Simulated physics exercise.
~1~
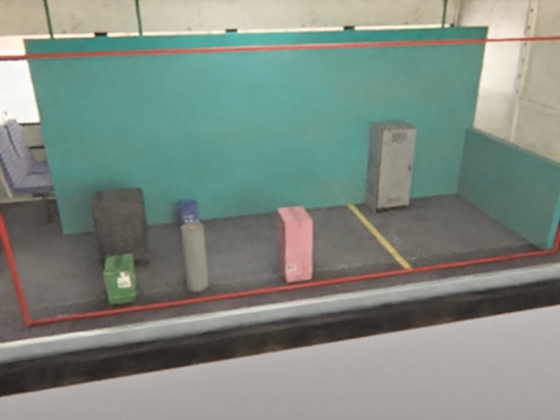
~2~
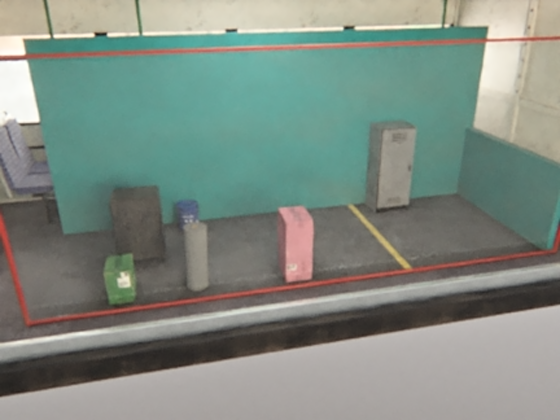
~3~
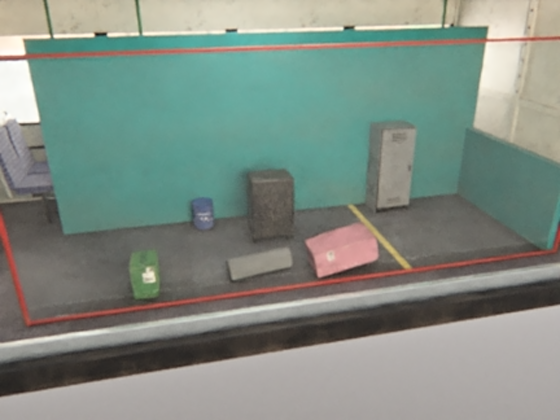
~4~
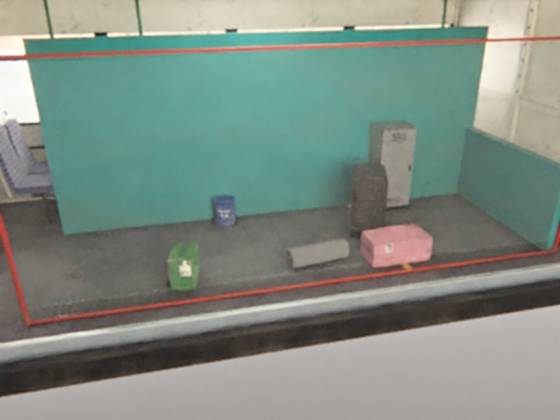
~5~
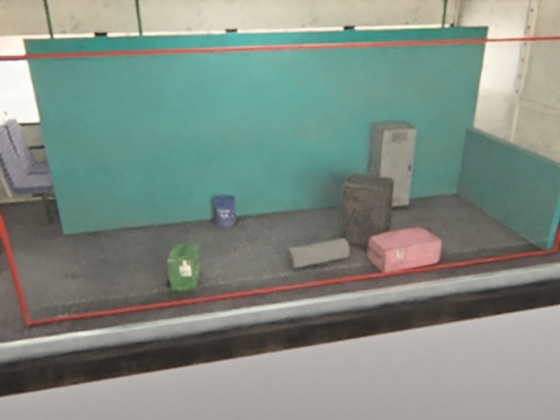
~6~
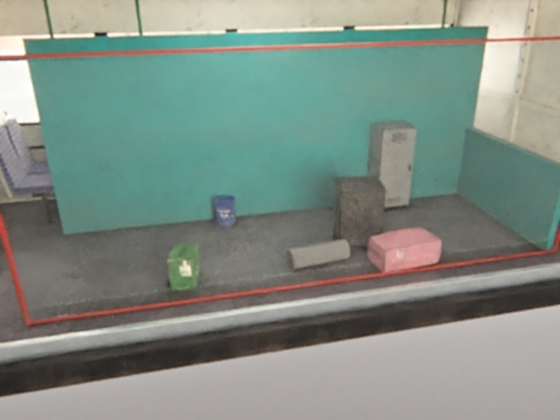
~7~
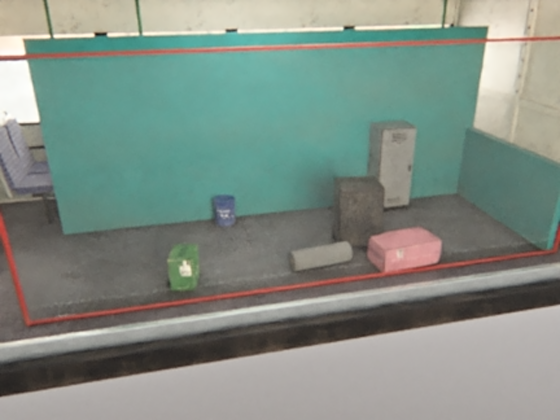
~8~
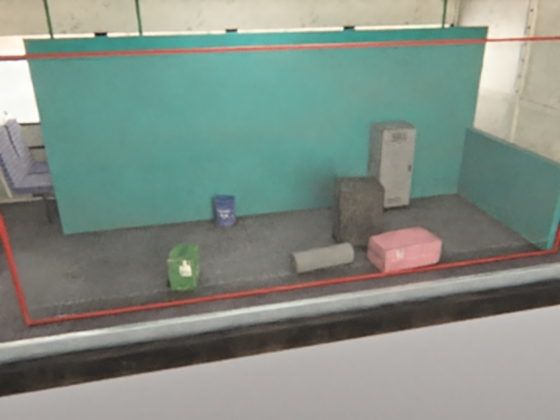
The black case slid right across the bay while the grey roll and pink box toppled and slid right too, and the green carton and blue bucket shifted upright; all settled, with the case standing near the locker, short of the yellow line.
